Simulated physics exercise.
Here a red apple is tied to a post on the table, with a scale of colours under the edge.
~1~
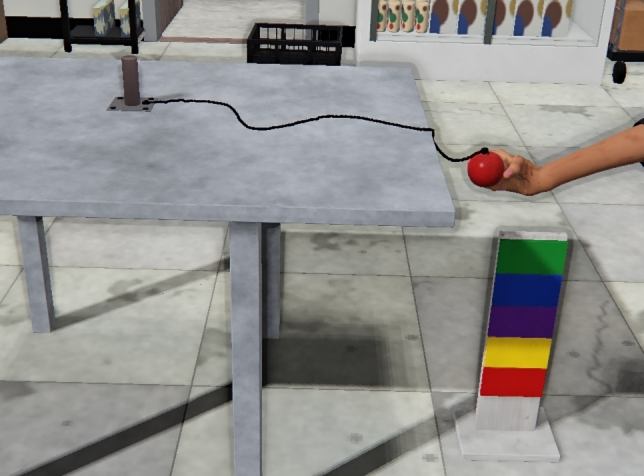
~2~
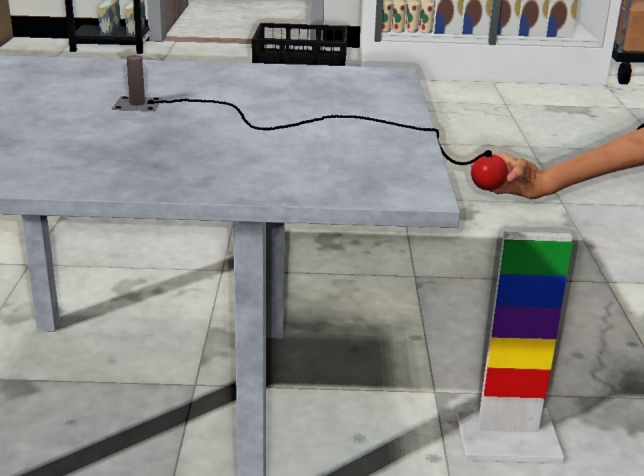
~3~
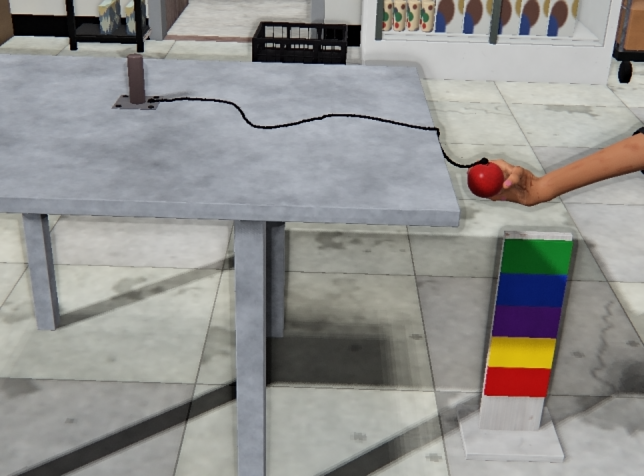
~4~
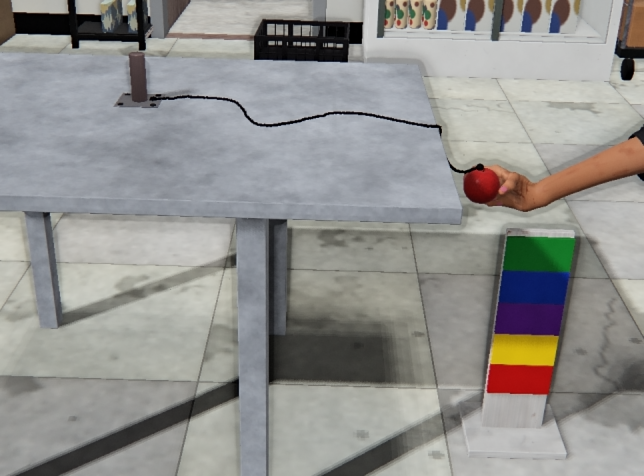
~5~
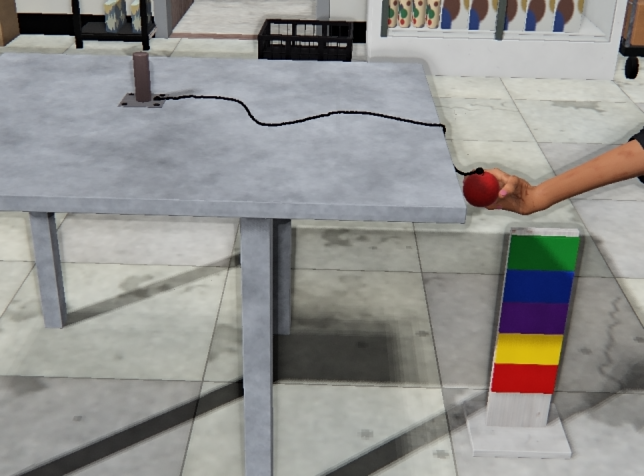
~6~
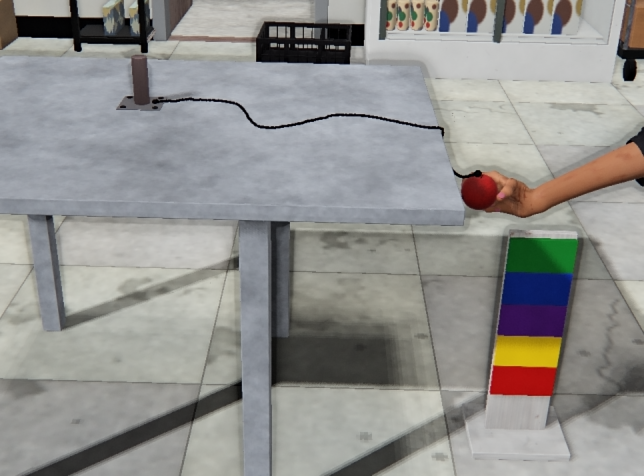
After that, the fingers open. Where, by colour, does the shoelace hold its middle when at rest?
By colour, at blue.
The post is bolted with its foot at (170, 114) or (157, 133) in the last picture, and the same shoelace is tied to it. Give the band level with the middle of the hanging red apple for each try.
Trial 1 - purple; trial 2 - purple.
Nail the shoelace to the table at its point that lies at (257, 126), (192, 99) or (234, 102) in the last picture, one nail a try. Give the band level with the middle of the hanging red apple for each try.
Going through them one at a time, the answers are green; blue; blue.
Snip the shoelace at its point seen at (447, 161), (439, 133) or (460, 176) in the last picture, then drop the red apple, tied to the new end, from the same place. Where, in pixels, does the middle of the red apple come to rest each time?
About (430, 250), then (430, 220), then (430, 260).
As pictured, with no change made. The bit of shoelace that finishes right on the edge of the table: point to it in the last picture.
Approx. (370, 117).
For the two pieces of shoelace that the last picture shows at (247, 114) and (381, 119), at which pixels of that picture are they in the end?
Final spots: (275, 113), then (439, 142).
A little later, apple near (468, 277); level with blue.
Next, apple near (405, 274); level with blue.
Later still, apple near (441, 279); level with blue.
When it is over, apple near (430, 280); level with blue. Its middle rests at the blue band.
